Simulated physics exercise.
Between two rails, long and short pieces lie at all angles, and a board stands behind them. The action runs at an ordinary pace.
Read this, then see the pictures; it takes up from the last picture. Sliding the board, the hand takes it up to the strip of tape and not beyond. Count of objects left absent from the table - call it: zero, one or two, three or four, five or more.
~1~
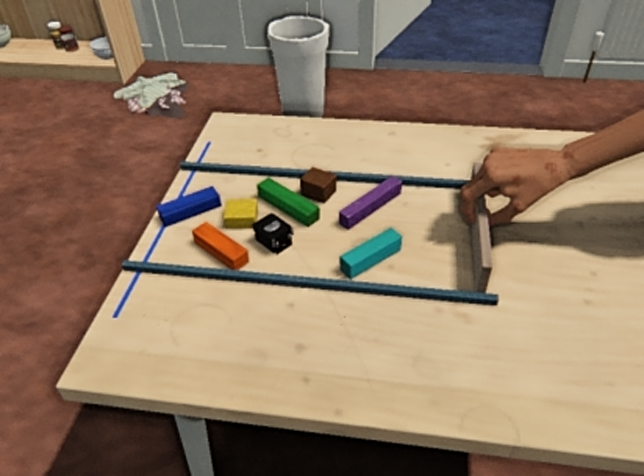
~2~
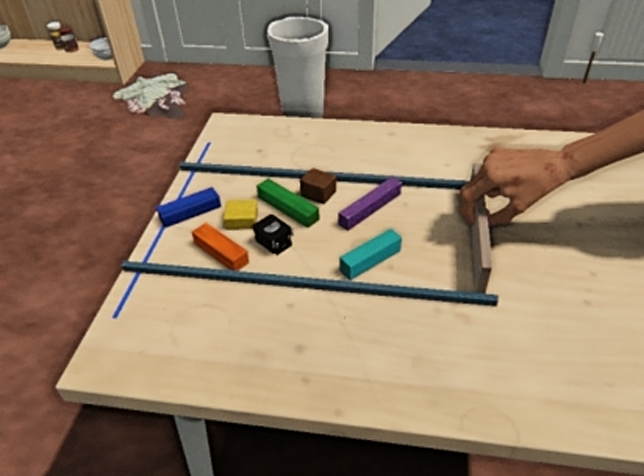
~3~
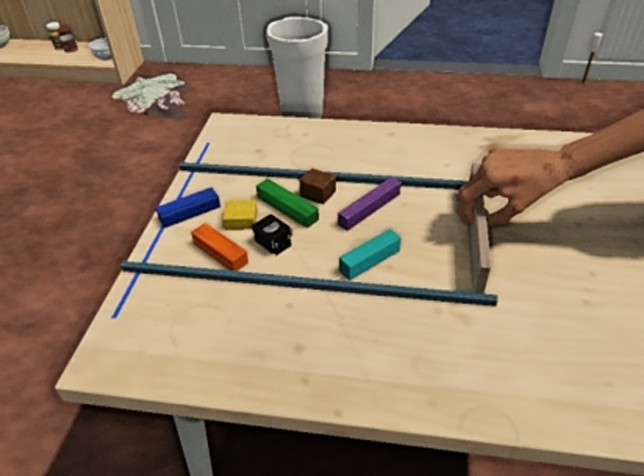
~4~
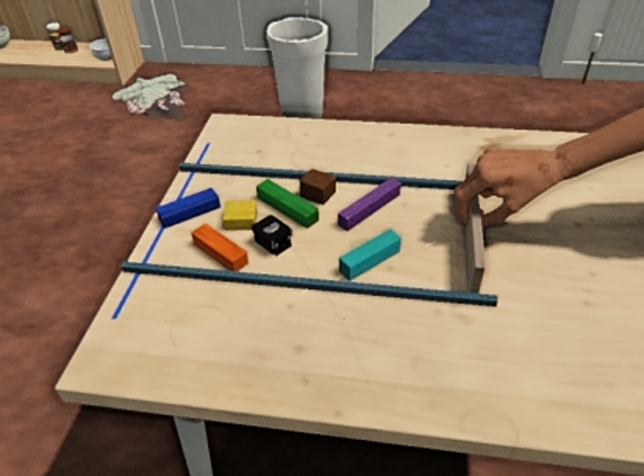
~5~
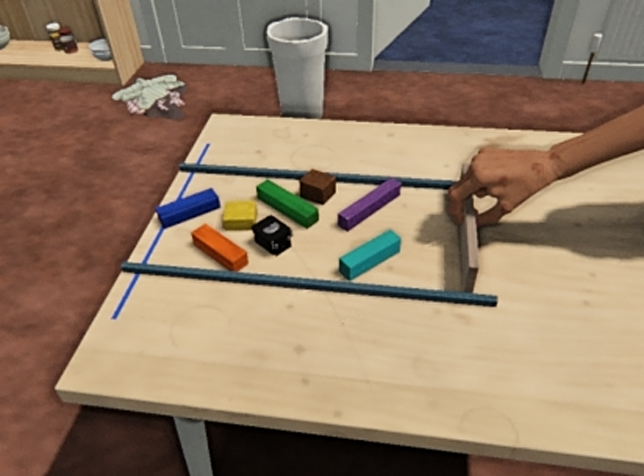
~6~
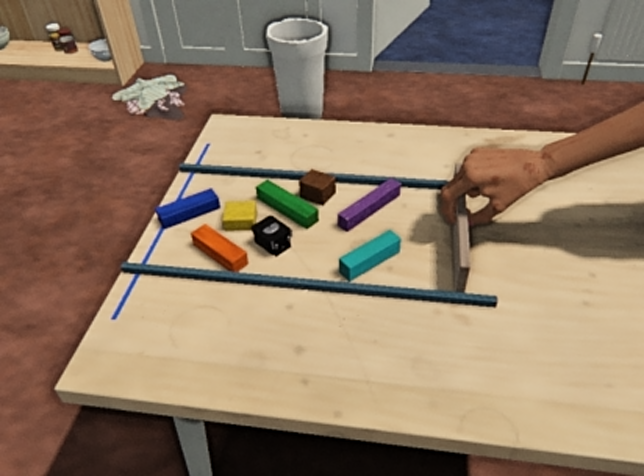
My call is five or more.
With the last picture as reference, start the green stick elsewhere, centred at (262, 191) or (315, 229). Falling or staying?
From the two starts it leaves the top; it leaves the top.
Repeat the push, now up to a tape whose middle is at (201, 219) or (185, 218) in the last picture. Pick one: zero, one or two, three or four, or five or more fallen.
One after the other: One to two, then more than four.
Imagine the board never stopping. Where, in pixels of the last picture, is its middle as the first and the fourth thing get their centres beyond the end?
It sits around (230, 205) and after that around (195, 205).
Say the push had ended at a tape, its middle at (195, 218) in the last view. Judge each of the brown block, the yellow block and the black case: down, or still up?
What happens: The brown block does not come off, the yellow block goes down, the black case does not come off.
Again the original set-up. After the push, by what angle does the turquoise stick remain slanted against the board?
About 0 degrees.
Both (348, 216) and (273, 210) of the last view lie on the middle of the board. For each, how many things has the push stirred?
That makes 2 at the first spot and 7 at the second.
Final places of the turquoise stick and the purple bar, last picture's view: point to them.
Final positions - turquoise stick around (144, 238), purple bar around (173, 189).
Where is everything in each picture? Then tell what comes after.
The first frame shows blue stick (190, 206); orange stick (220, 246); yellow block (241, 214); board (479, 224); tape (170, 214).
The second frame shows orange stick (220, 247); purple bar (371, 203).
The third frame shows yellow block (240, 214); black case (272, 235).
The fourth frame shows blue stick (189, 207); board (473, 225).
The fifth frame shows orange stick (220, 248); brown block (318, 187).
The sixth frame shows blue stick (188, 208); orange stick (219, 248); yellow block (240, 216); board (459, 224); tape (169, 216).
Soon after, none off yet; blue stick at rest near (188, 208); orange stick at rest near (219, 248); yellow block at rest near (240, 216).
After that, none off yet; blue stick displaced a little near (178, 207); orange stick displaced a little near (197, 246); yellow block displaced about its own width near (202, 215).
In the end, the number that fall off is five or more; gone, brown block, green stick, black case, yellow block, orange stick and blue stick.
